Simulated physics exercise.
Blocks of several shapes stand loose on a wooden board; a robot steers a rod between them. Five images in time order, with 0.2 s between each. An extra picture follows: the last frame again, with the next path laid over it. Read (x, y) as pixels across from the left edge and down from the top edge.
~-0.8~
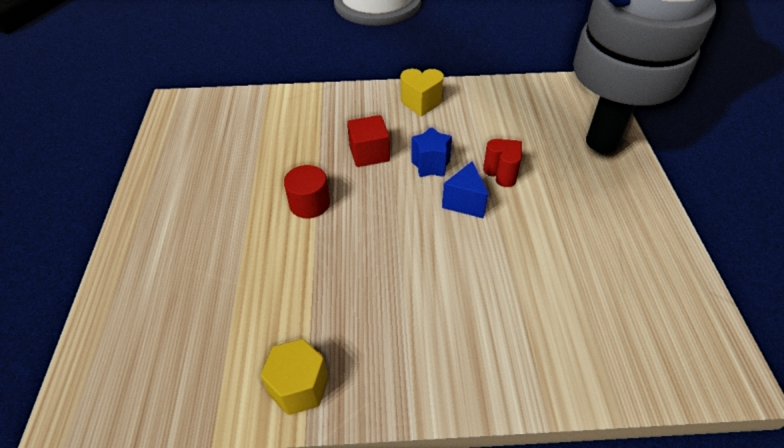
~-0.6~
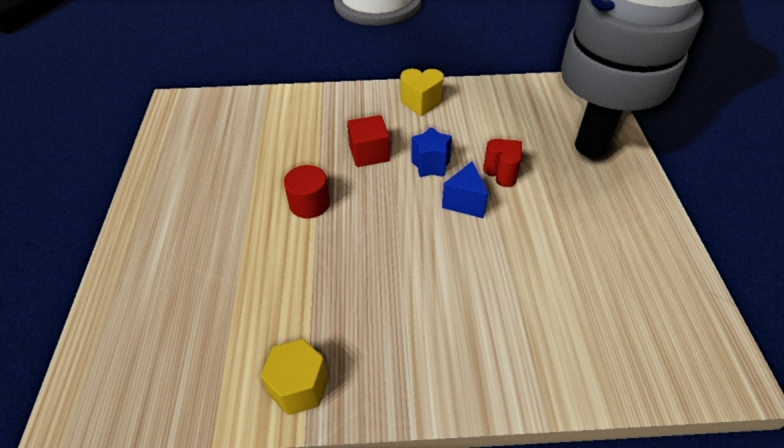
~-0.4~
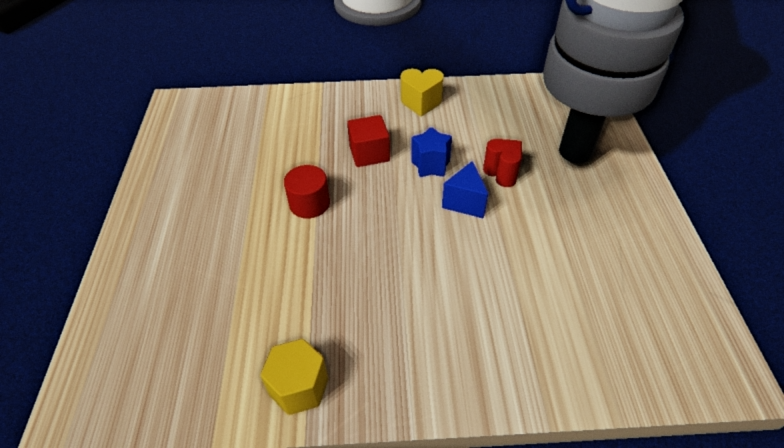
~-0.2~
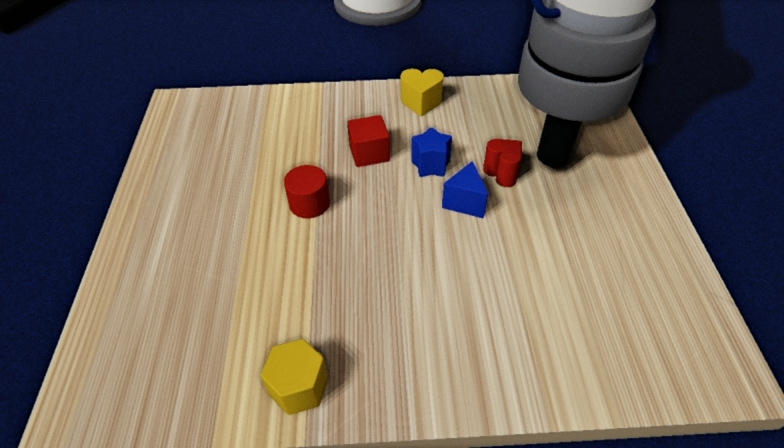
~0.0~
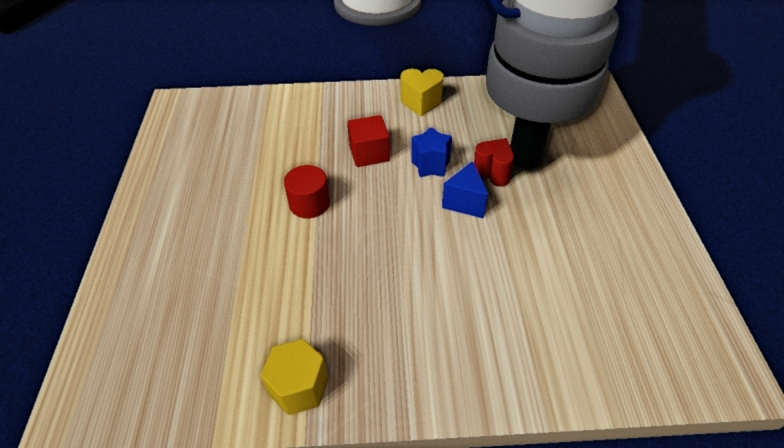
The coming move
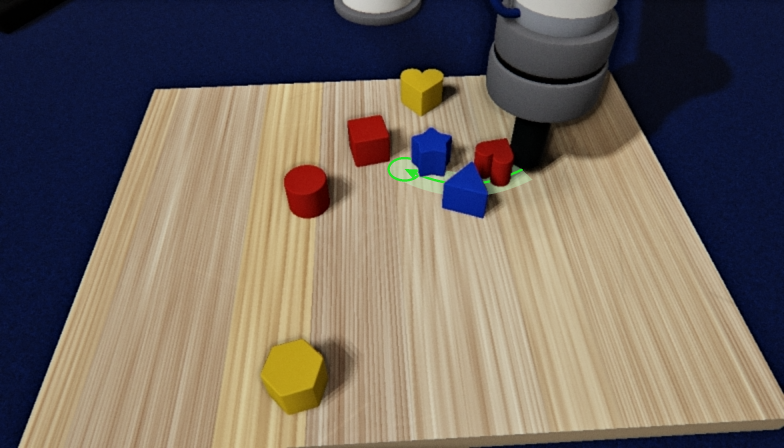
A grey robot tool with a black rod slides left across the right side of a pale wooden board, seen from above at an angle by a still camera. On the board, a yellow heart, red cube, blue star, blue triangle and red heart cluster toward the back, with a red cylinder left of them and a yellow hexagon near the front. The rod meets the red heart and nudges it slightly left, while the other blocks stay still.
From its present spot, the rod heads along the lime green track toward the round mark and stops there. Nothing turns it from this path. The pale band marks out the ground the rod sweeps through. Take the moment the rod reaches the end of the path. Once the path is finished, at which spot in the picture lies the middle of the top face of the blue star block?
Its top middle: (394, 122).
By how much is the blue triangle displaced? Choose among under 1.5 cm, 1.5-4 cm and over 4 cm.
My estimate: In the 1.5 to 4 cm range.
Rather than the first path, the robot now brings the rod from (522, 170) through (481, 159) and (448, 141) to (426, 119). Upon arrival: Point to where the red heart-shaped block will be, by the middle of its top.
At pixel (465, 149).
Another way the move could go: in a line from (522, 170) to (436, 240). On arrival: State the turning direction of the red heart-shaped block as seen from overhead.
The block turns clockwise.
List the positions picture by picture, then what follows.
In the first picture, rod tip at (602, 143); block tops, red square block at (368, 128); blue star block at (432, 140); blue triangle at (468, 179); red heart-shaped block at (507, 148).
In the second picture, rod at (591, 147); blocks unchanged.
In the third picture, rod at (575, 152); blocks unchanged.
In the fourth picture, rod at (553, 156); blocks unchanged.
In the fifth picture, rod at (525, 158); red square block at (368, 128); blue star block at (432, 140); blue triangle at (468, 179); red heart-shaped block at (497, 149).
Path on the board, from (522, 170) by way of (486, 182) and (443, 182) to (405, 169).
On the path given first. One third of the way, rod at (487, 171); blue star block at (427, 140), turned 20° clockwise; blue triangle at (458, 180), turned 40° anticlockwise; red heart-shaped block at (457, 155), turned 15° clockwise.
Two thirds of the way, rod at (443, 170); blue star block at (409, 135), turned 75° clockwise; blue triangle at (450, 182), turned 70° anticlockwise; red heart-shaped block at (411, 157).
At the end, rod at (405, 157); red square block at (352, 119), turned 15° anticlockwise; blue star block at (395, 122), turned 115° clockwise; blue triangle at (450, 182), turned 70° anticlockwise; red heart-shaped block at (377, 155), turned 25° anticlockwise.
